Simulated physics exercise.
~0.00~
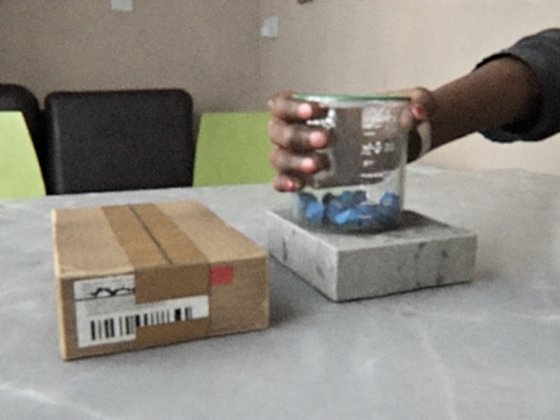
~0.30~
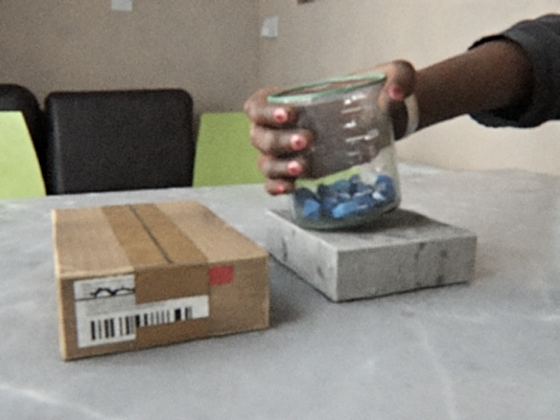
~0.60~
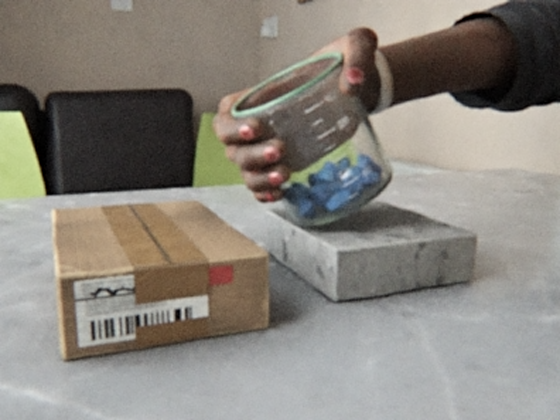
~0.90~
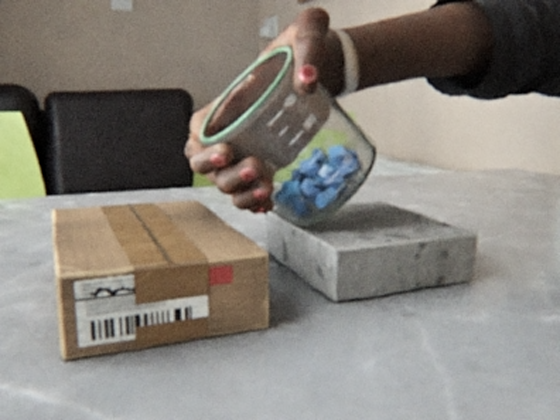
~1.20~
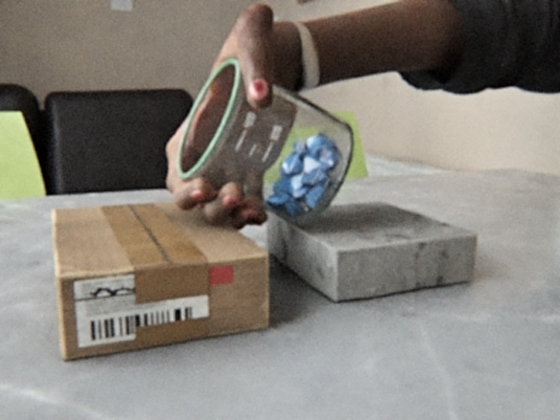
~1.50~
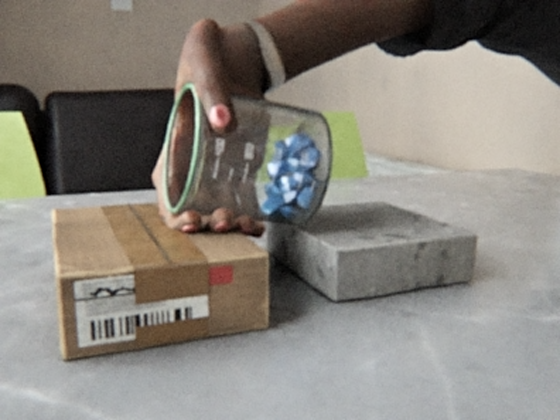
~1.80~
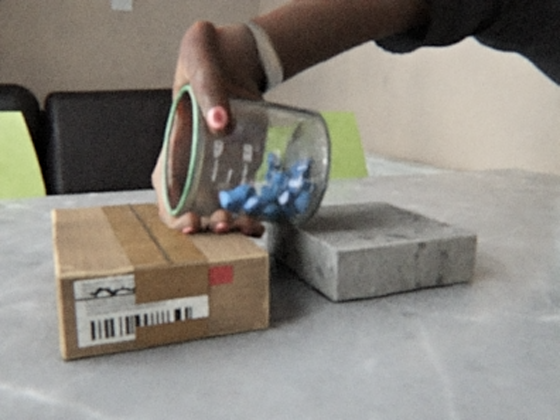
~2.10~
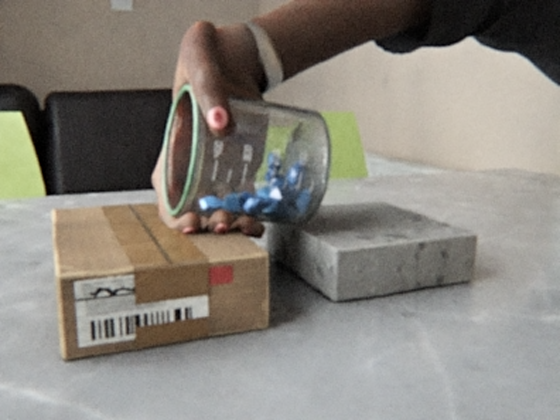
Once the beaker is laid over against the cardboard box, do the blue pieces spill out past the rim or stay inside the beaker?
The blue pieces stay inside the beaker. They shift along its lower side toward the opening, but none of them pass the rim.
